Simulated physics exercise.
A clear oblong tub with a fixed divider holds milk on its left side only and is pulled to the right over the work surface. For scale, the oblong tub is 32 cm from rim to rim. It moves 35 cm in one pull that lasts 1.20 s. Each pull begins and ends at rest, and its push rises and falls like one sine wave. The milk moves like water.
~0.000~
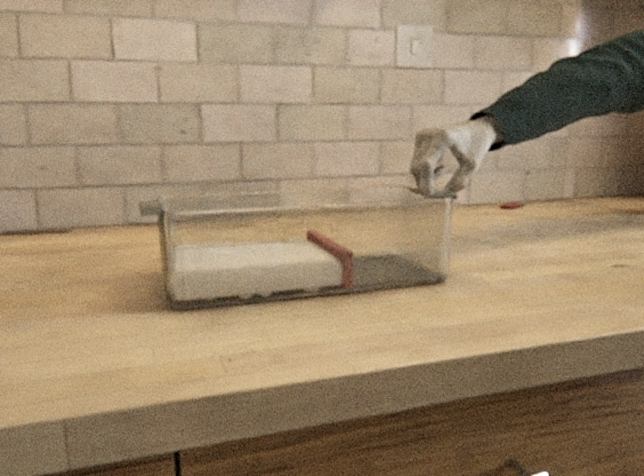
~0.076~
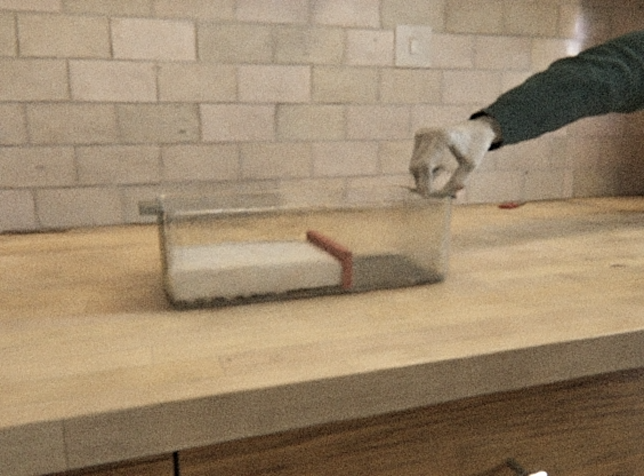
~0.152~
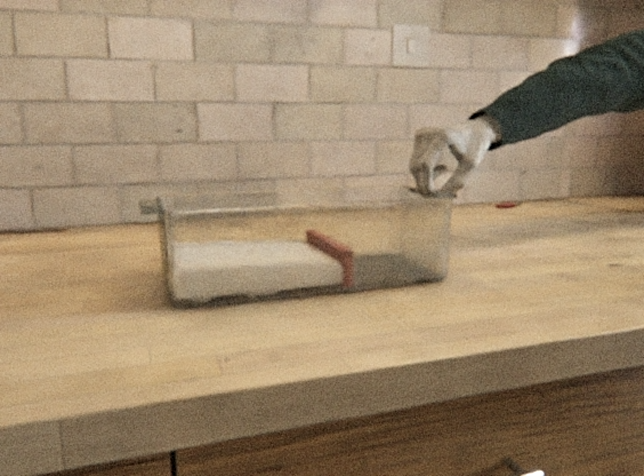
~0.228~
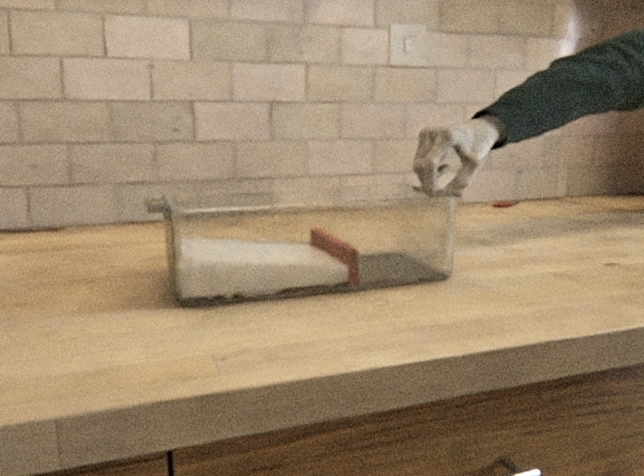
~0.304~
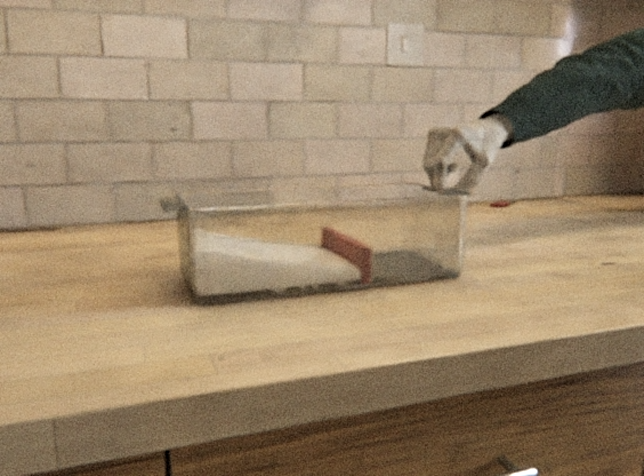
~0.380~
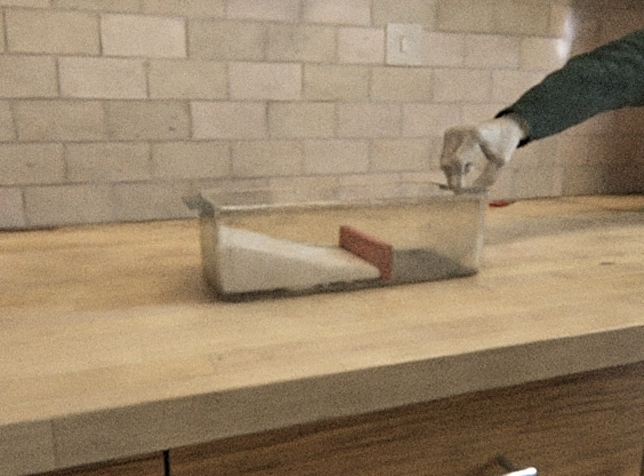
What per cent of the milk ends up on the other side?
About 14 per cent.
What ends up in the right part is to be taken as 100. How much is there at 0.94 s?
I'd put it at about 60 percent.
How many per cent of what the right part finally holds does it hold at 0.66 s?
My estimate is about 0 in a hundred.
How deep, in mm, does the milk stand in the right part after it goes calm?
Depth: Around 6 mm.
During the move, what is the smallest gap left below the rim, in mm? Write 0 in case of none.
40 mm.
After 0.66 s it has gone 21 cm; 0 per cent is on the right side and 0 is out of the oblong tub.
After 0.94 s it has gone 33 cm; 8 per cent is on the right side and 0 is out of the oblong tub.
After 1.21 s it has gone 35 cm; 12 per cent is on the right side and 0 is out of the oblong tub.
After 1.49 s it has gone 35 cm; 12 per cent is on the right side and 0 is out of the oblong tub.
In the end 14 per cent is on the right side and 0 is out of the oblong tub.
